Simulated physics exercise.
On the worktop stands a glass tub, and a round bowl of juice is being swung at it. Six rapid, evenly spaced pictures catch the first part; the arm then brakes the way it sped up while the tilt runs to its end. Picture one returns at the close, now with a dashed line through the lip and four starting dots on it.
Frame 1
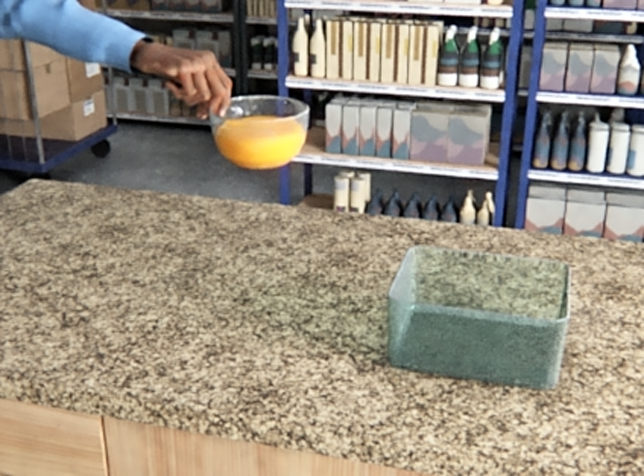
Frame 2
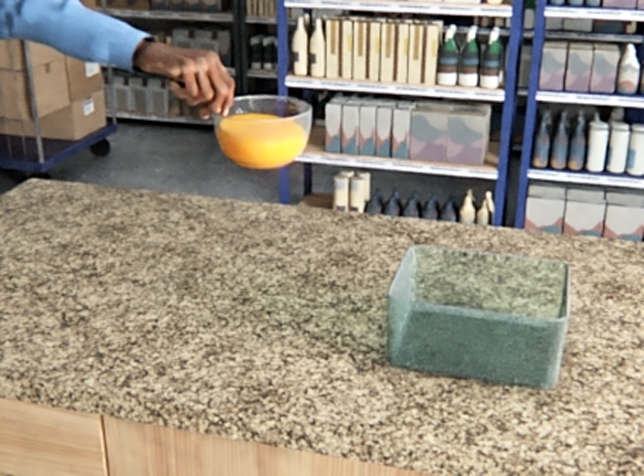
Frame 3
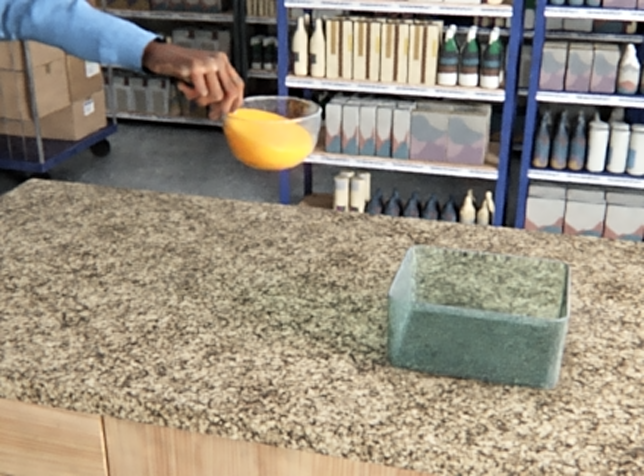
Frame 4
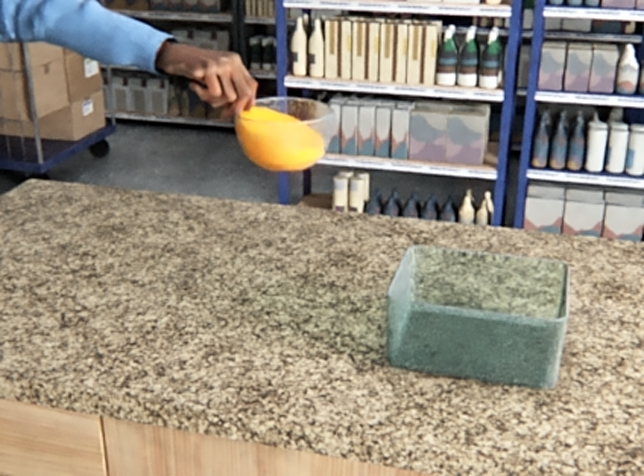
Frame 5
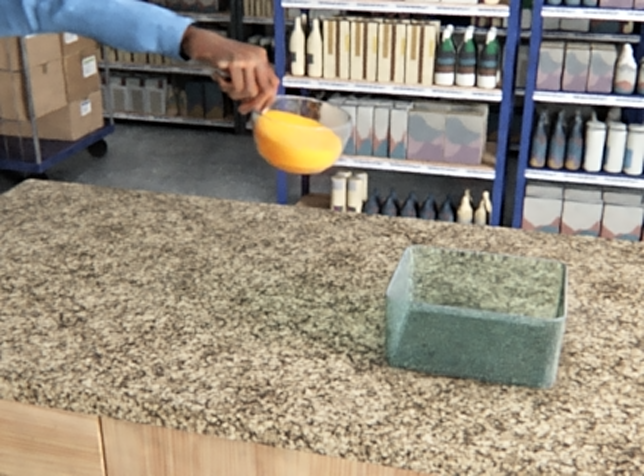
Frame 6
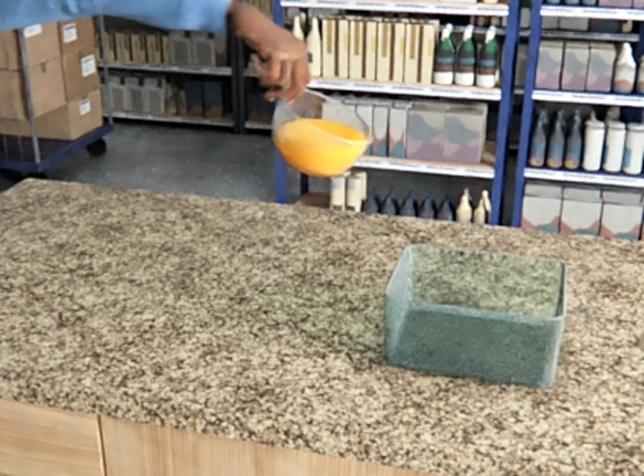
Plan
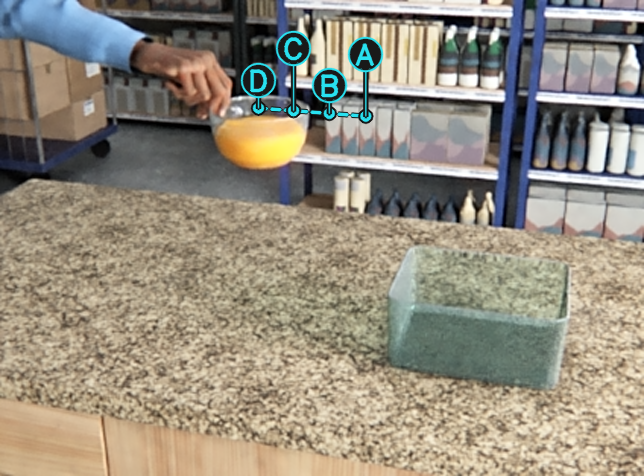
A hand carries a round bowl of orange juice rightward above a speckled worktop, tilting it.
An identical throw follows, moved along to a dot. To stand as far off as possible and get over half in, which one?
Choose D.
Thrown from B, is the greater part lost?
No.
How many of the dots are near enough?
All of them.
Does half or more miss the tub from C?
No, that is safe.
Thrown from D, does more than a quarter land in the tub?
Yes.
On the marked copy, A at (365, 116); B at (329, 113); C at (293, 110); D at (258, 108).
With A, about 86 % lands in the tub, 5 % falls short and 10 % goes beside or beyond.
With B, about 82 % lands in the tub, 8 % falls short and 10 % goes beside or beyond.
With C, about 83 % lands in the tub, 8 % falls short and 9 % goes beside or beyond.
With D, about 68 % lands in the tub, 24 % falls short and 9 % goes beside or beyond.
